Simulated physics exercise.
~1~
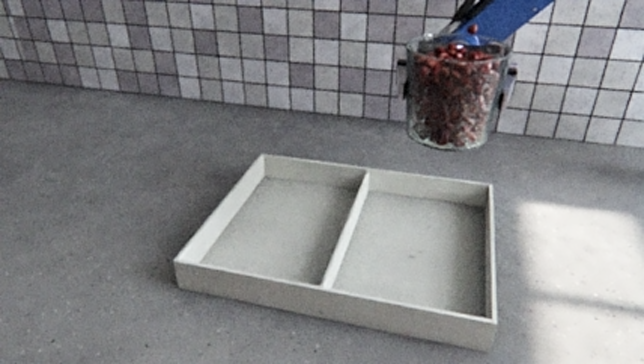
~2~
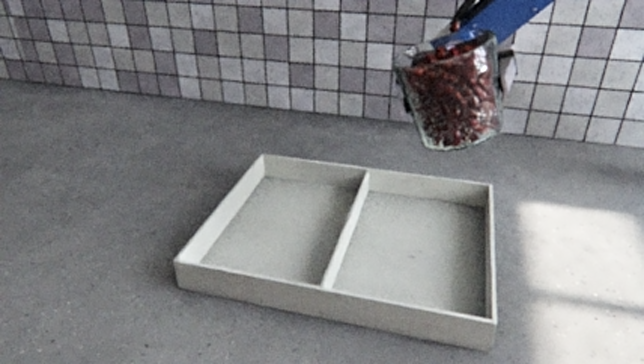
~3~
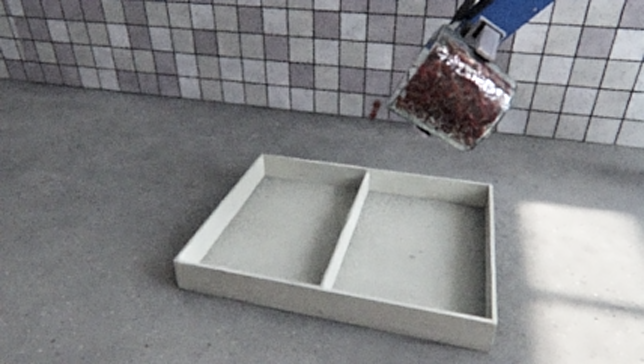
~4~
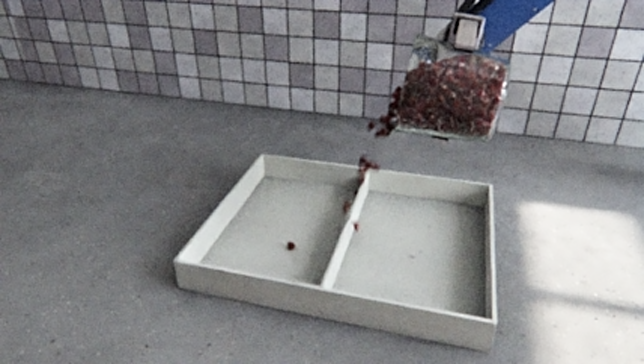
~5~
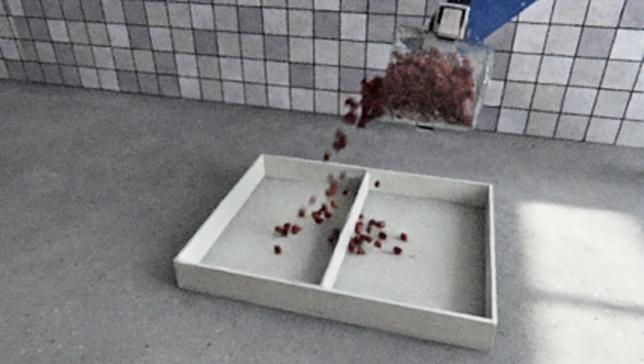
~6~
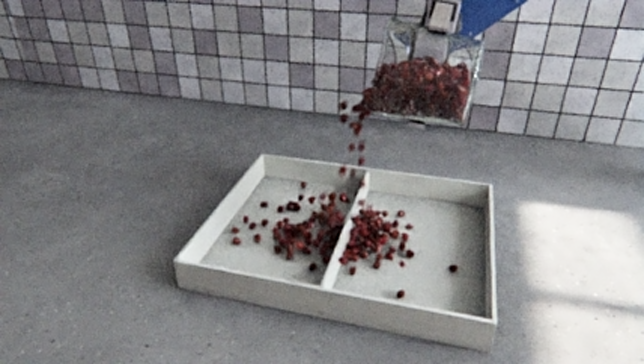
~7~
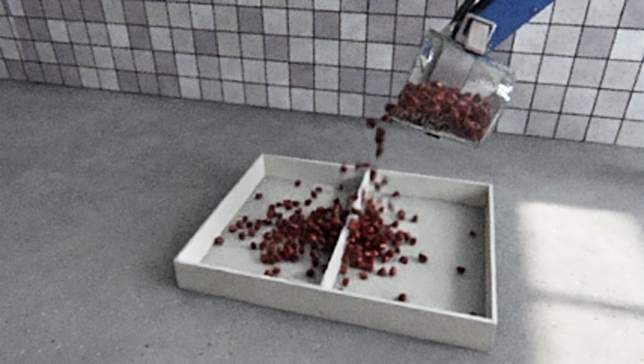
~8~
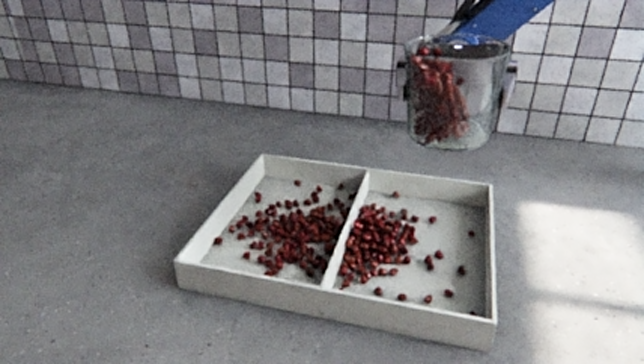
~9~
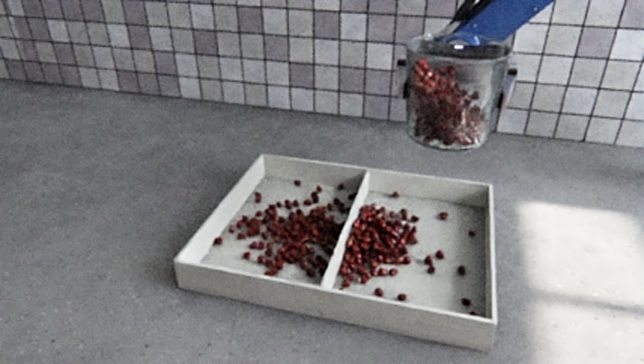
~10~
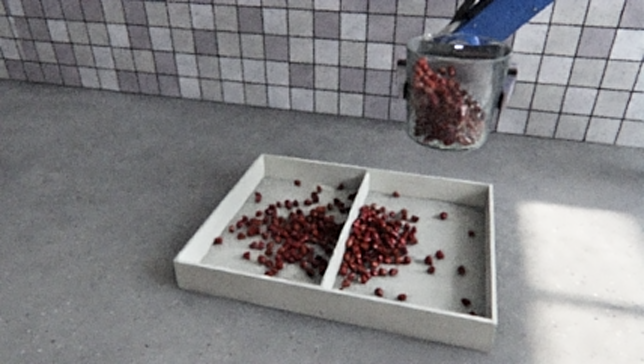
Robot arm tipping a clear beaker of dark red beans over a divided tray, scattering some into both compartments, then righting it part-full.
